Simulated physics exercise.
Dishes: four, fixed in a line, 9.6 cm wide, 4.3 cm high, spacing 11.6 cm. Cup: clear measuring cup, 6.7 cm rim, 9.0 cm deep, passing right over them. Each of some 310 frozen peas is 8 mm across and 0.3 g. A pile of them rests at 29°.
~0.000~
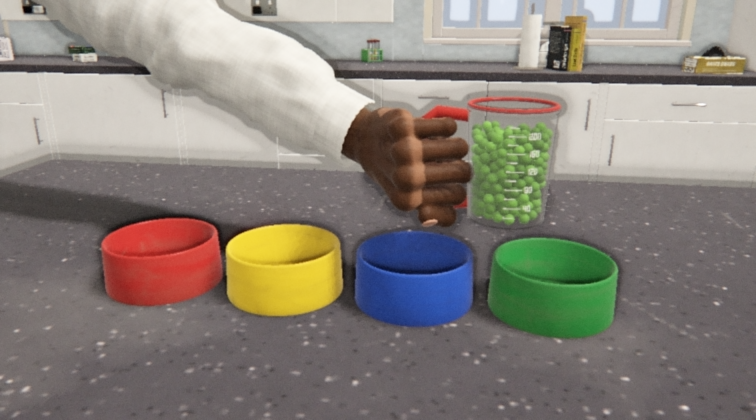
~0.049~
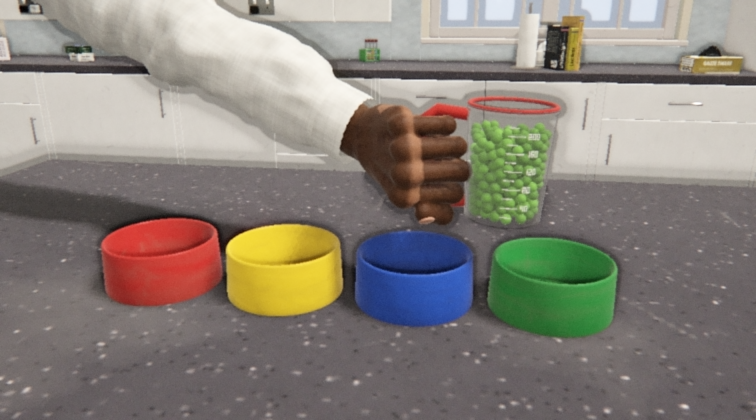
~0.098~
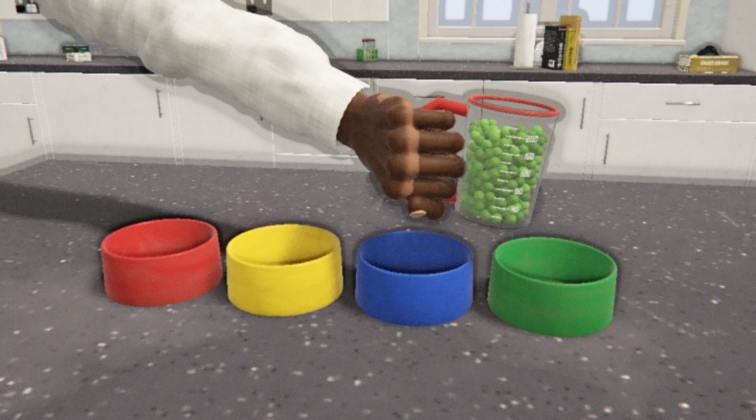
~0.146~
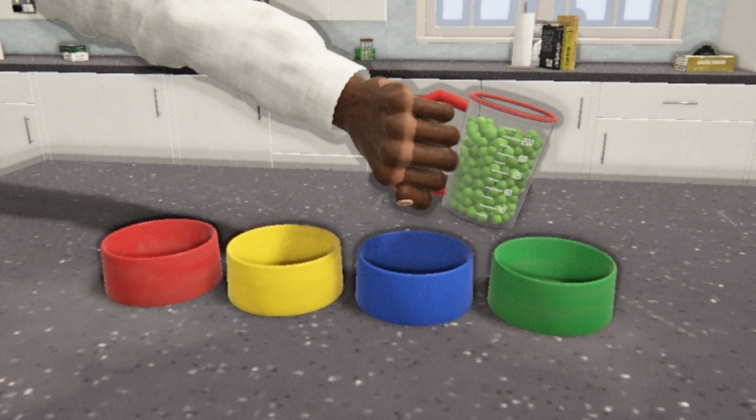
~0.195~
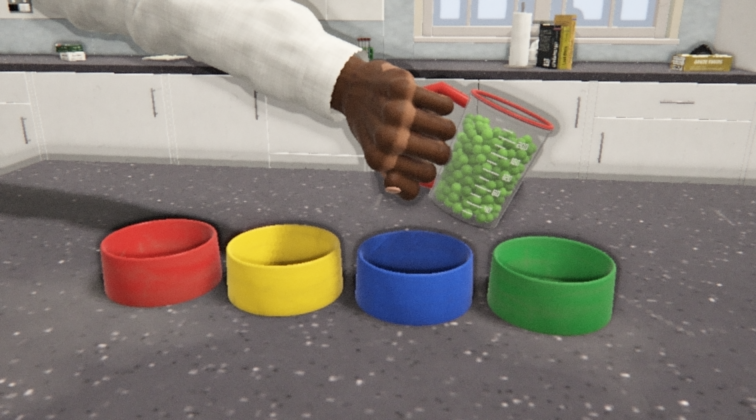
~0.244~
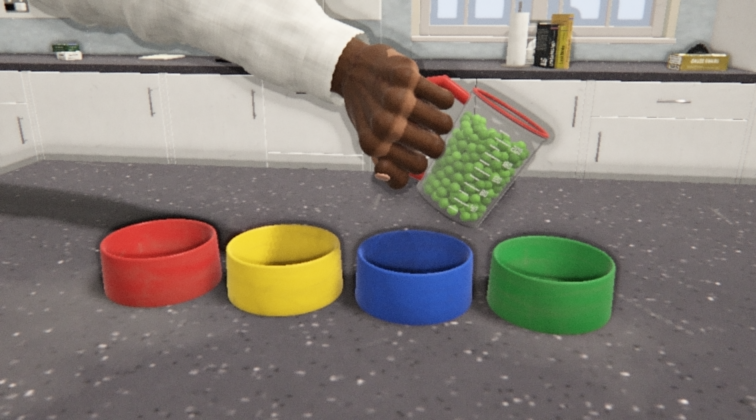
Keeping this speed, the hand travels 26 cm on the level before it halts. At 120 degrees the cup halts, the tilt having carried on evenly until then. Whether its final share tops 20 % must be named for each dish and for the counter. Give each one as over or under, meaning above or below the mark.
Red: Under, blue: Over, green: Under, yellow: Under, counter: Under.
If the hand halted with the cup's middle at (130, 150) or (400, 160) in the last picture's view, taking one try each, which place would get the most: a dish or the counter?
I'd expect blue to win the first try and blue the second.
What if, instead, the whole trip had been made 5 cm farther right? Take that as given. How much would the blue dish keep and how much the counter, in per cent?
I'd expect blue at 20 and the counter at 40.
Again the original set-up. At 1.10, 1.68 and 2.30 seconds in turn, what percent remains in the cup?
In turn: 5 %, 0 %, 0 %.
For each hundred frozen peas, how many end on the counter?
The answer is roughly 5 per cent.
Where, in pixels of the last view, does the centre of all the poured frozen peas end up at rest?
Centre at rest: Approx. (418, 276) px.
After 1.10 s, tilt 120 degrees; cup holds 5 %, blue 85 %.
Then, at 1.68 s, tilt 120 degrees; cup holds 0 %, blue 95 %.
After 2.30 s, tilt 120 degrees; cup holds 0 %, blue 95 %.
By 2.6 s all is still; red 0 %, blue 95 %, green 0 %, yellow 0 %, counter 5 %.
